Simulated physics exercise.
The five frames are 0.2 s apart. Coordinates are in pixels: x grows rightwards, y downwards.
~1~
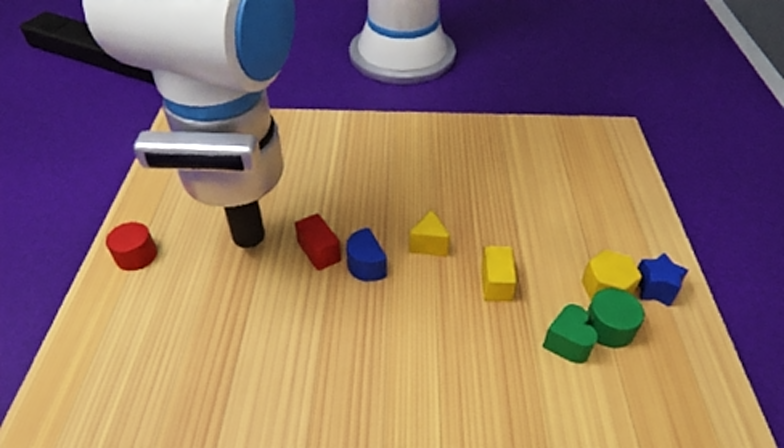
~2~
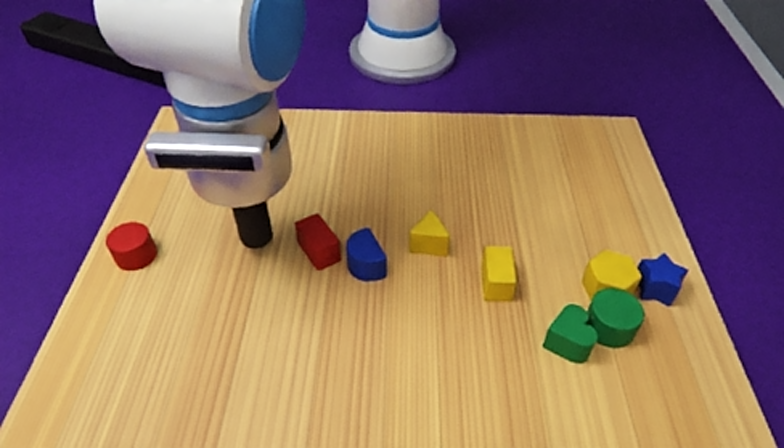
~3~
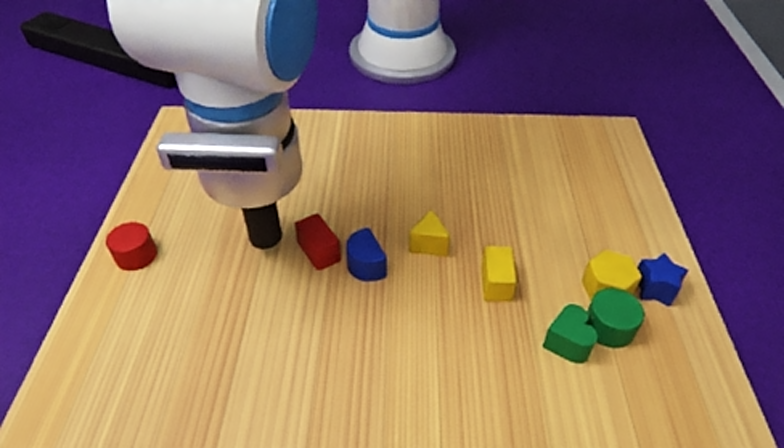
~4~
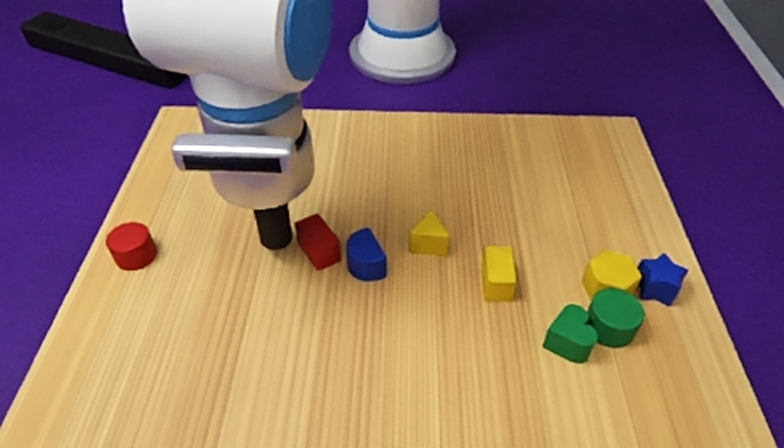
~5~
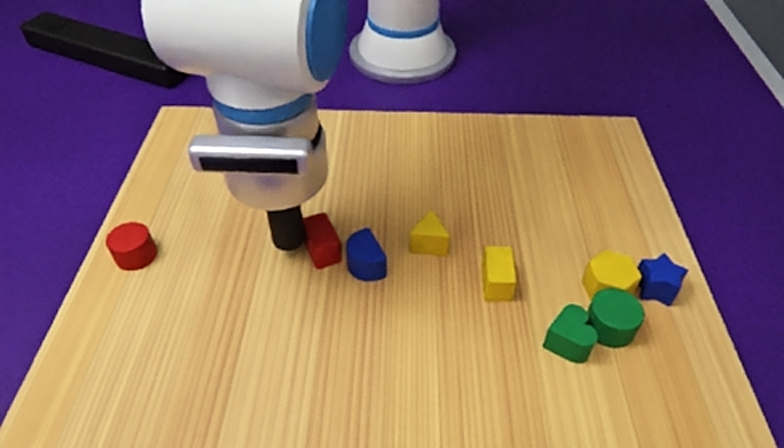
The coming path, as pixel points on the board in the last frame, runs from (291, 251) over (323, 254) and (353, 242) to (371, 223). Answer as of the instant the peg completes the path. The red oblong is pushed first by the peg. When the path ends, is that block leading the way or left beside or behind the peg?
It slips away.
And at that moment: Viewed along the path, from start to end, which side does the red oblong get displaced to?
Taking start-to-end as forward, the block's sideways shift goes to the right.
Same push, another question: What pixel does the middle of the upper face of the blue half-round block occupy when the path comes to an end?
Located at (402, 252).
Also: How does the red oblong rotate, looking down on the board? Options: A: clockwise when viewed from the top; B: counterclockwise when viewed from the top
Option A.
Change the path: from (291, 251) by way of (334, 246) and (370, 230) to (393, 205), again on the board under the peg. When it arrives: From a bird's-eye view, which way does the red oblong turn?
Its rotation is clockwise.
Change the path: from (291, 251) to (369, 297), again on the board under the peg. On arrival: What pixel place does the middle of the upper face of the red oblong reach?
The point I'd pick in the picture is (341, 230).
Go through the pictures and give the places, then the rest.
In the first frame, tip of the peg (249, 236), middles of tops, red oblong (317, 231), blue half-round block (365, 246), yellow triangular block (431, 225).
In the second frame, peg (257, 237), nothing pushed.
In the third frame, peg (266, 237), nothing pushed.
In the fourth frame, peg (277, 238), nothing pushed.
In the fifth frame, peg (289, 239), red oblong (320, 230), blue half-round block (365, 246), yellow triangular block (431, 225).
The first path, step by step. One third of the way, peg (322, 242); red oblong (353, 233), turned 30° clockwise; blue half-round block (383, 251).
Two thirds of the way, peg (352, 230); red oblong (384, 227), turned 55° clockwise; blue half-round block (402, 252).
At the end, peg (371, 211); red oblong (386, 226), turned 60° clockwise; blue half-round block (402, 252), turned 15° clockwise; yellow triangular block unmoved.
